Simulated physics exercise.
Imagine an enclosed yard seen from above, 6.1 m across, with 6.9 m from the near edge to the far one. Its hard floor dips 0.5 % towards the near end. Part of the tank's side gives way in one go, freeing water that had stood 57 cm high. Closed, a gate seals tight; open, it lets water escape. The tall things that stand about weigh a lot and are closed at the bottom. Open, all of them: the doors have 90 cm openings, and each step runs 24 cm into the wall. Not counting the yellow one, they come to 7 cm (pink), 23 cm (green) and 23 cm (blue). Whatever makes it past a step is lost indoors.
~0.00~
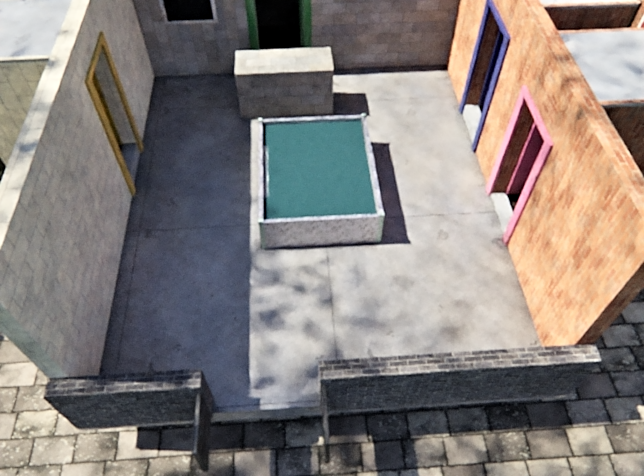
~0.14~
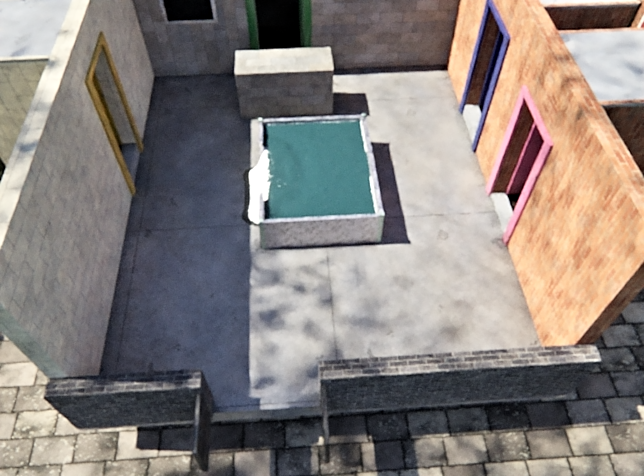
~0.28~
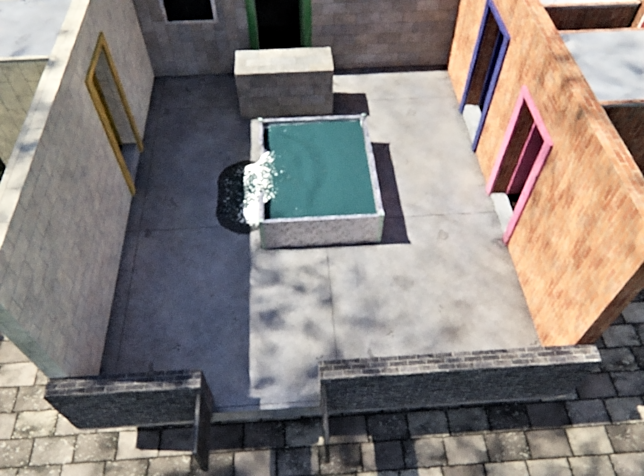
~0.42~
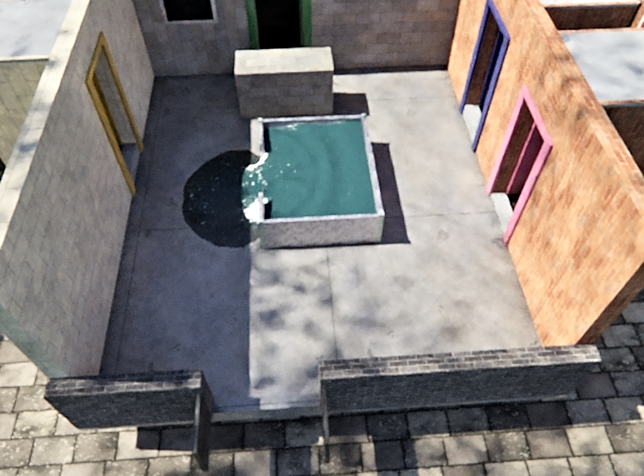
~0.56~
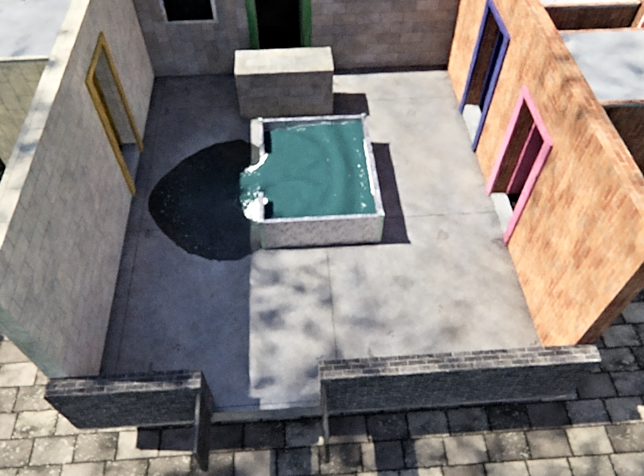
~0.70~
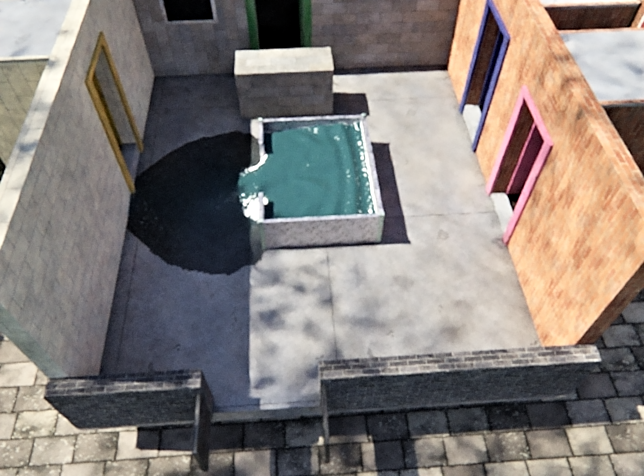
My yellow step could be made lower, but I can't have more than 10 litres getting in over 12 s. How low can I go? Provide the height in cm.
You could bring it down to roughly 25 cm.
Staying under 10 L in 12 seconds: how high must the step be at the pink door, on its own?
For pink: Close to 6.0 cm.
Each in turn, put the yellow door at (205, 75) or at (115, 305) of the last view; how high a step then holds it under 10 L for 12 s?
About 14.0 and 10.0 cm.
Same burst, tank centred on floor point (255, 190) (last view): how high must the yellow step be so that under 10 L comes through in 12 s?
Then it needs to be around 34 cm high.
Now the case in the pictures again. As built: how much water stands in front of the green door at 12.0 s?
Roughly 4.5 cm deep.
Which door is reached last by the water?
It's the pink one.
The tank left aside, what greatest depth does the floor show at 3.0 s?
Max depth: Around 27 cm.
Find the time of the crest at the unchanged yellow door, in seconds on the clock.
I'd guess close to 1.4 seconds.
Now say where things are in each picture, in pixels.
The tank at (317, 168) is whole and still, 57 cm deep; the yellow door at (120, 127) is dry, in the first picture.
The gap is at (265, 185), the front 0.3 m out at (249, 219); the back of the tank holds 57 cm, in the second picture.
The front is at (224, 218), 0.7 m from the gap at (265, 187); 0.9 m2 of floor is wet, 57 cm left at the back, in the third picture.
The gap is at (265, 187), the front 1.3 m out at (188, 212); the back of the tank holds 57 cm, in the fourth picture.
The gap is at (265, 187), the front 1.8 m out at (155, 210); the back of the tank holds 52 cm, in the fifth picture.
Water pours out at (265, 187) and has run 2.3 m, to (128, 220); about 5 cm deep outside, 47 cm at the back; 0.2 m in a straight line remain to the yellow door at (120, 127), in the sixth picture.
After 1.4 s water covers 20 % of the floor, deepest (33 cm) near (260, 197); 29 cm at the yellow door, 1 litre in over its 25 cm step.
After 3.0 s water covers 35 % of the floor, deepest (27 cm) near (97, 389); 19 cm at the yellow door, 9 litres in over its 25 cm step.
After 12.0 s water covers 95 % of the floor, deepest (9 cm) near (95, 402); 5 cm at the yellow door, 9 litres in over its 25 cm step.
At the yellow door as built, the water arrived by 0.8 s and peaked near 29 cm at 1.4 s.
With a step of 21 cm, 31 litres would have come in within the 12 s; with 28 cm, 3 litres. So under 10 litres takes about 25 cm.
